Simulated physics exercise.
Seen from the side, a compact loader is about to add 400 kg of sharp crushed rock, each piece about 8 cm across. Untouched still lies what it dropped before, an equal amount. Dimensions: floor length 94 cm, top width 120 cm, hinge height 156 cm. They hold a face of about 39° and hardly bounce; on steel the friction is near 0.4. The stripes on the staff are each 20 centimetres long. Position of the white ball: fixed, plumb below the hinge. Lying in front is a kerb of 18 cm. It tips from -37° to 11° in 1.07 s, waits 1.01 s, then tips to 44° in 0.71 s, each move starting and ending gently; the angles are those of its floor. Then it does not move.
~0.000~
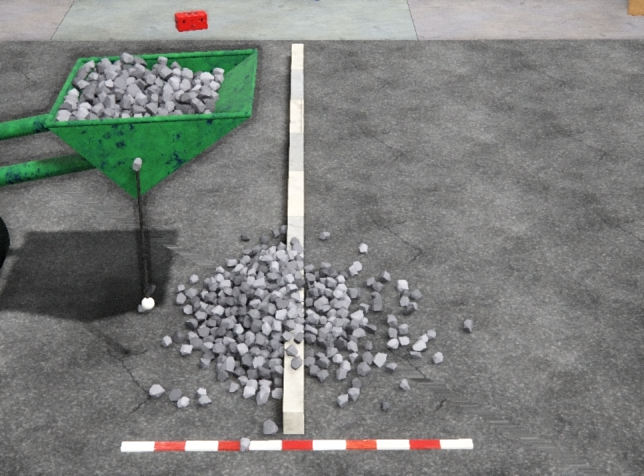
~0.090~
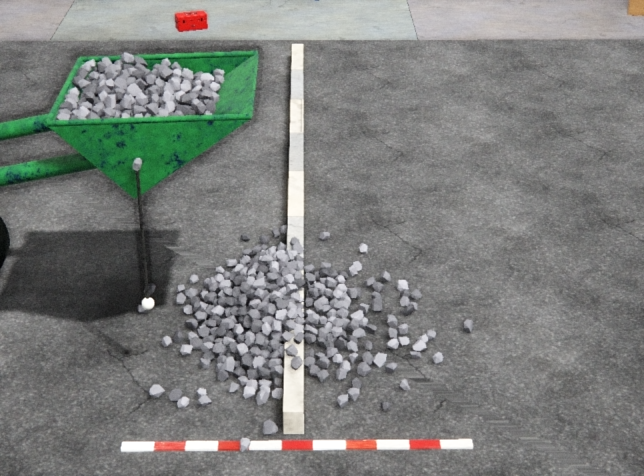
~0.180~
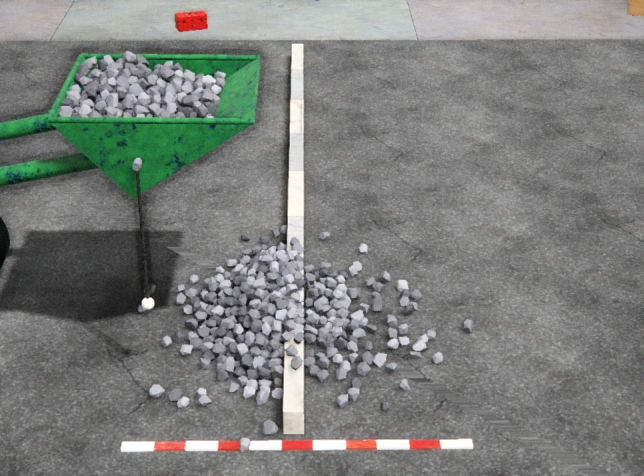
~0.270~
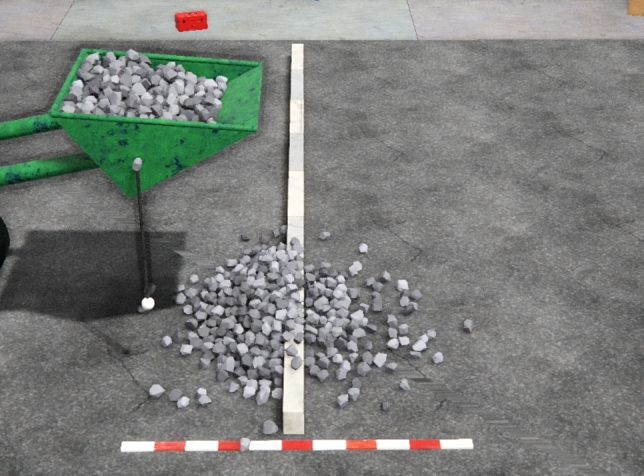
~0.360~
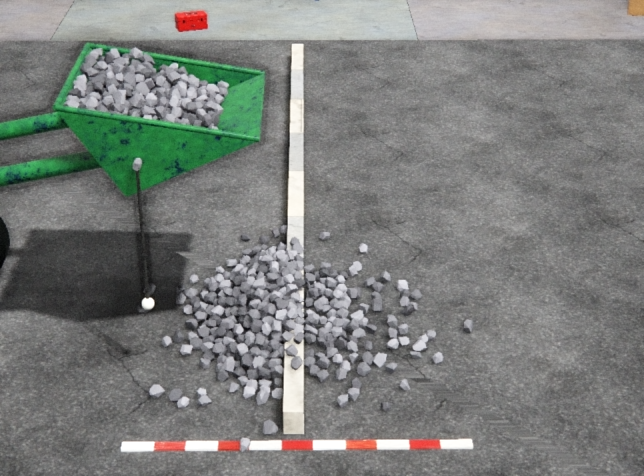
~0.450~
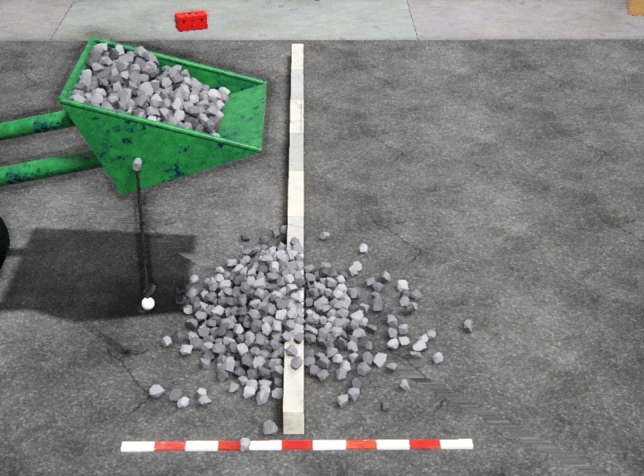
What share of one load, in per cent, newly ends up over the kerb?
41 %.
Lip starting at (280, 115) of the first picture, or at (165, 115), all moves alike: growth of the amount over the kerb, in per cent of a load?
80 %, then 0 %.
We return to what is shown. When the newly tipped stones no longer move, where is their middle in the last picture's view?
The middle lies near (275, 303) in the last picture.
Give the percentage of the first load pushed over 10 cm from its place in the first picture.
Around 10 in a hundred.
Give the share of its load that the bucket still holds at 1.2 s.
Reading: Near 100 % of the load.
After 0.8 s the floor is at 3°; in per cent of one load, 100 in the bucket, 78 on this side of the kerb, 22 over the kerb; the foremost stones are at (427, 326).
After 1.2 s the floor is at 11°; in per cent of one load, 100 in the bucket, 78 on this side of the kerb, 22 over the kerb; the foremost stones are at (427, 326).
After 3.2 s the floor is at 44°; in per cent of one load, 7 in the bucket, 157 on this side of the kerb, 36 over the kerb; the foremost stones are at (427, 326).
After 6.0 s the floor is at 44°; in per cent of one load, 0 in the bucket, 137 on this side of the kerb, 63 over the kerb; the foremost stones are at (435, 327). Net gain over the kerb, 41.
